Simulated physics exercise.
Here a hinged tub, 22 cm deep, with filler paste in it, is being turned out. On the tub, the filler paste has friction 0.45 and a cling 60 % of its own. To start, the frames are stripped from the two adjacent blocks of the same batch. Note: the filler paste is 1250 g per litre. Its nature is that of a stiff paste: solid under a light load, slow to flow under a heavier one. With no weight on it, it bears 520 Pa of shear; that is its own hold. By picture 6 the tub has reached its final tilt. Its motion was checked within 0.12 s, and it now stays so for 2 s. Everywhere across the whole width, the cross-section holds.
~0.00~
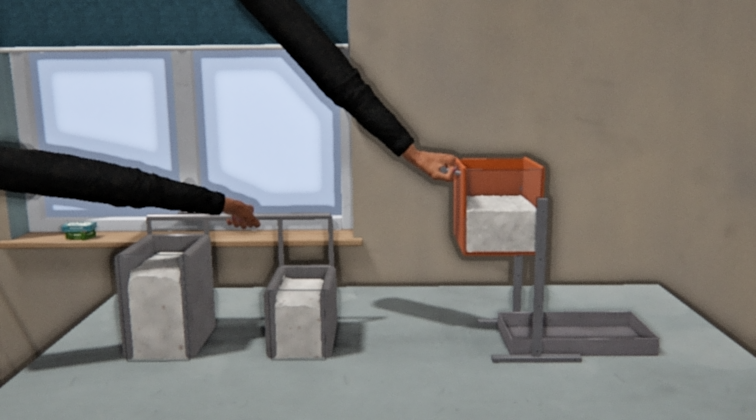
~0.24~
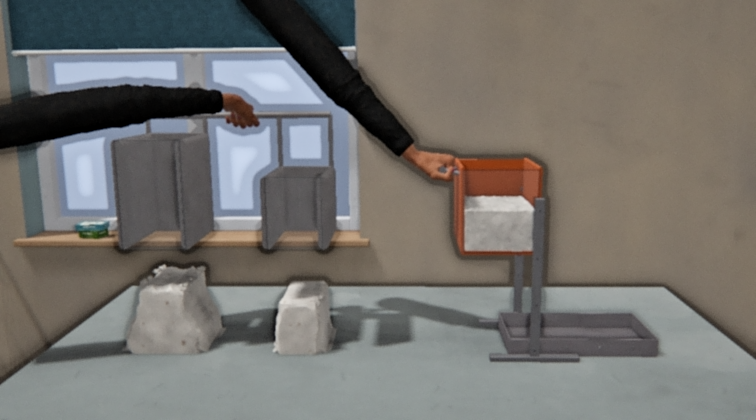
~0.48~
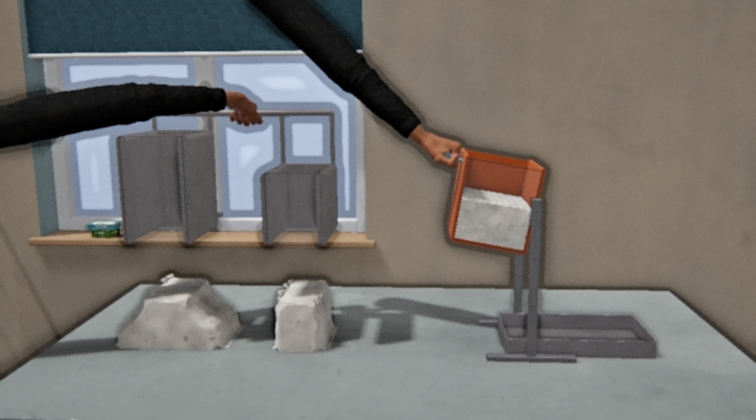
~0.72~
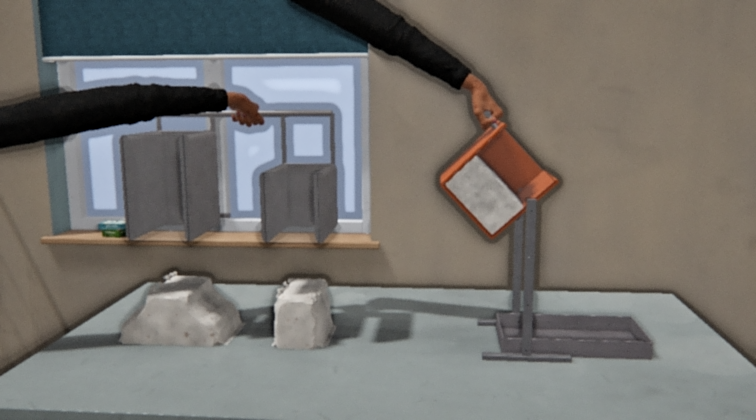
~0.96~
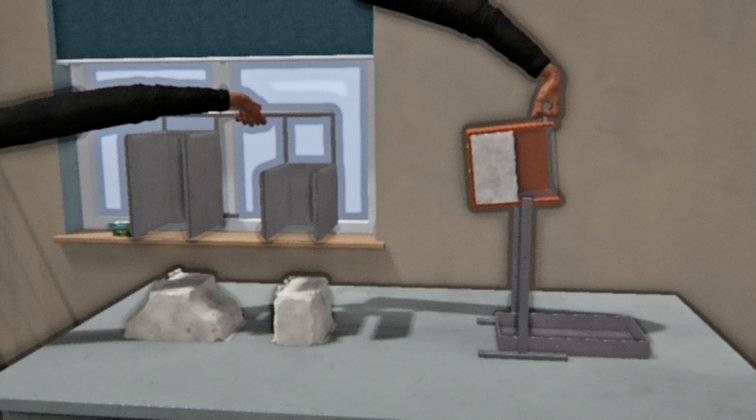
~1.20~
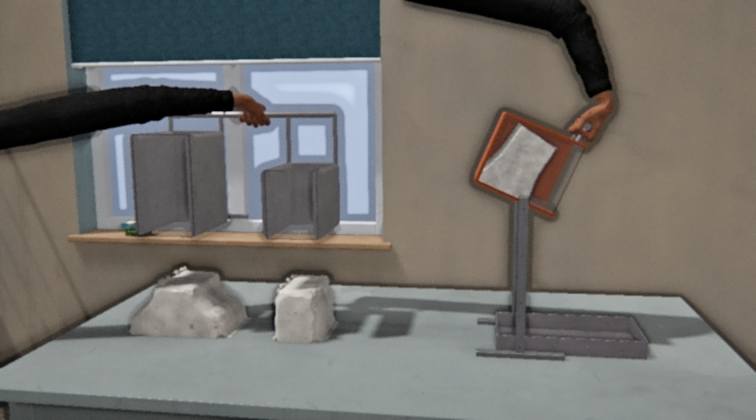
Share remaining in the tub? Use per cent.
Close to 0 %.
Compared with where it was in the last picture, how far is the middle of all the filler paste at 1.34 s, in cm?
About 8 cm.
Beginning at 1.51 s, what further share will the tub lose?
25 %.
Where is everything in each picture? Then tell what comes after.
Handle-side rim at (467, 170), tilt 0 degrees; top of the filler paste at (473, 210); blocks stand 25 cm, 16 cm (left to right), in the first picture.
Handle-side rim at (465, 169), tilt 0 degrees; top of the filler paste at (471, 210); blocks stand 20 cm, 15 cm (left to right), in the second picture.
Handle-side rim at (470, 157), tilt 10 degrees; top of the filler paste at (467, 199); blocks stand 16 cm, 15 cm (left to right), in the third picture.
Handle-side rim at (506, 127), tilt 47 degrees; top of the filler paste at (474, 159); blocks stand 16 cm, 15 cm (left to right), in the fourth picture.
Handle-side rim at (555, 127), tilt 85 degrees; top of the filler paste at (509, 133); blocks stand 16 cm, 15 cm (left to right), in the fifth picture.
Handle-side rim at (585, 148), tilt 113 degrees; top of the filler paste at (524, 128); blocks stand 16 cm, 15 cm (left to right), in the sixth picture.
After 1.34 s, the tub is at 113 degrees and holds 90 %.
After 1.51 s, the tub is at 113 degrees and holds 27 %.
After 1.68 s, the tub is at 113 degrees and holds 0 %.
After 1.85 s, the tub is at 113 degrees and holds 0 %.
After 3.20 s, at the end, the tub is at 113 degrees and holds 0 %.
